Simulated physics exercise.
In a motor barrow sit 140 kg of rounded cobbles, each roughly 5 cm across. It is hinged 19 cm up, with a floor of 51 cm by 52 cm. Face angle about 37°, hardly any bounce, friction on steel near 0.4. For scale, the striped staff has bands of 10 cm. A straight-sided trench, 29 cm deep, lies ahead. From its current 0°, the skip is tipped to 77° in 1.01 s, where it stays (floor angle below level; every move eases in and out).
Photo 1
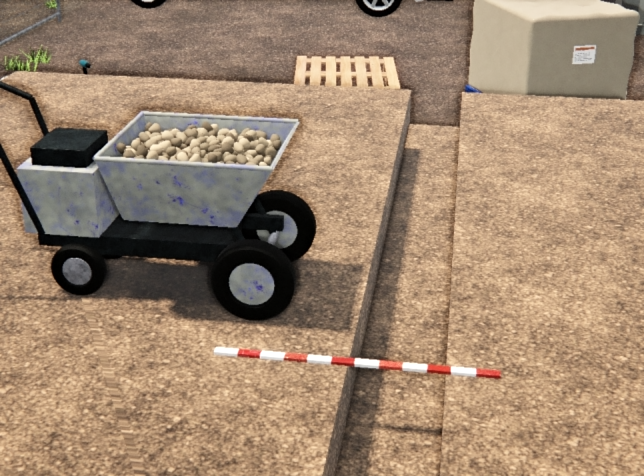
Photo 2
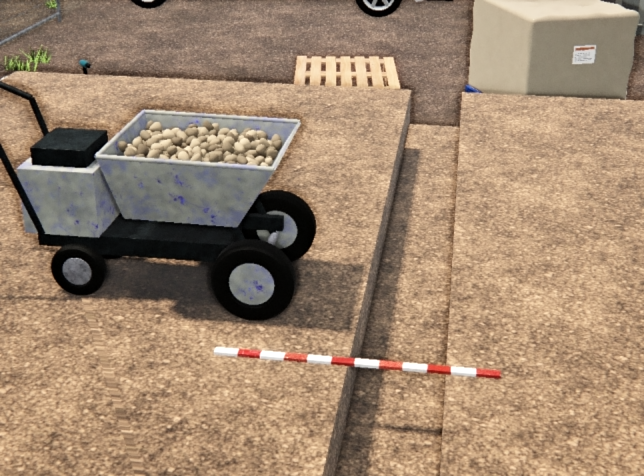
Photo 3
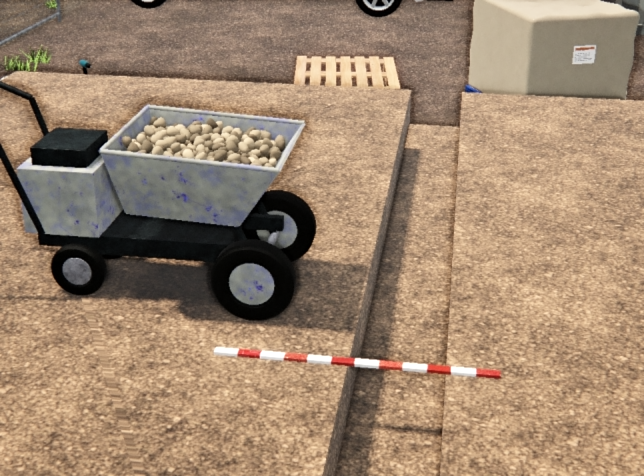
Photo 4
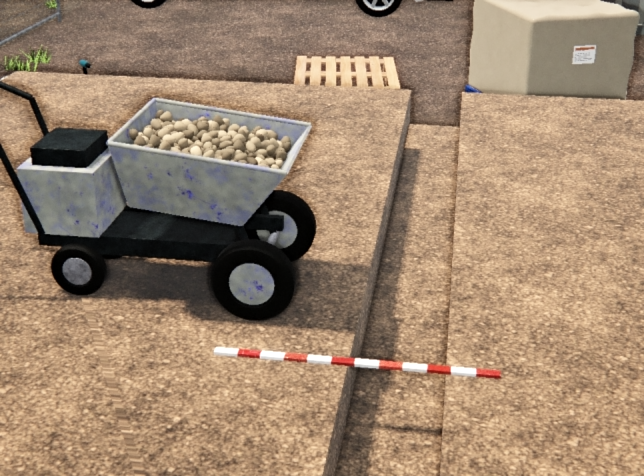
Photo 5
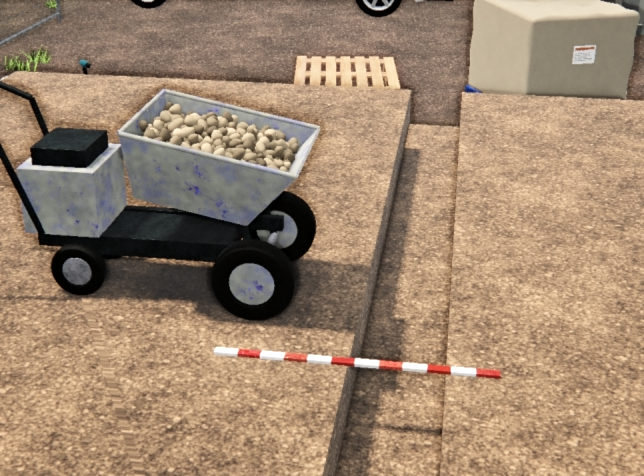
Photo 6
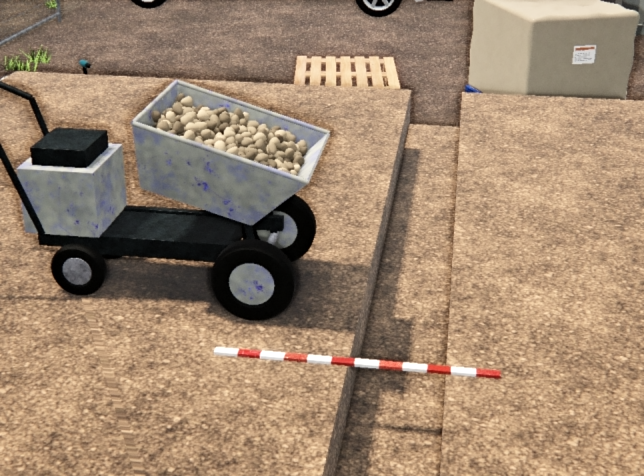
A pale, blue-flecked skip full of rounded cobbles tilts on a small motor barrow at left, its rear rising gradually and its lip edging rightward, while the stones ride along with it. The barrow's dark wheels stay put on brown ground beside a straight-sided trench, crossed by a red-and-white staff. Behind lie a wooden pallet and beige block, seen from a still, raised side view.
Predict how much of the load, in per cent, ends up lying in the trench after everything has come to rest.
Roughly 80 per cent of it.
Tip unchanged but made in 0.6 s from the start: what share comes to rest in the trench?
Close to 55 per cent then.
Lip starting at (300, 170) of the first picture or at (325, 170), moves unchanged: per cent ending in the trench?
55 %, then 35 %.
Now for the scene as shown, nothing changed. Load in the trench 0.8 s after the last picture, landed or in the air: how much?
By then, around 35 percent.
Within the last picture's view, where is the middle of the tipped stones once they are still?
Their middle lands near (422, 335).
Then, 0.5 s after the last picture the floor is at 65°, 99 % in the skip, 1 % in the trench; the foremost stones are at (385, 232).
Then, 0.8 s after the last picture the floor is at 77°, 55 % in the skip, 36 % in the trench, 10 % past the trench; the foremost stones are at (494, 304).
Then, 1.2 s after the last picture the floor is at 77°, 21 % in the skip, 59 % in the trench, 20 % past the trench; the foremost stones are at (617, 311).
Then, 3.1 s after the last picture the floor is at 77°, 0 % in the skip, 80 % in the trench, 20 % past the trench; the foremost stones are past the picture's edge.
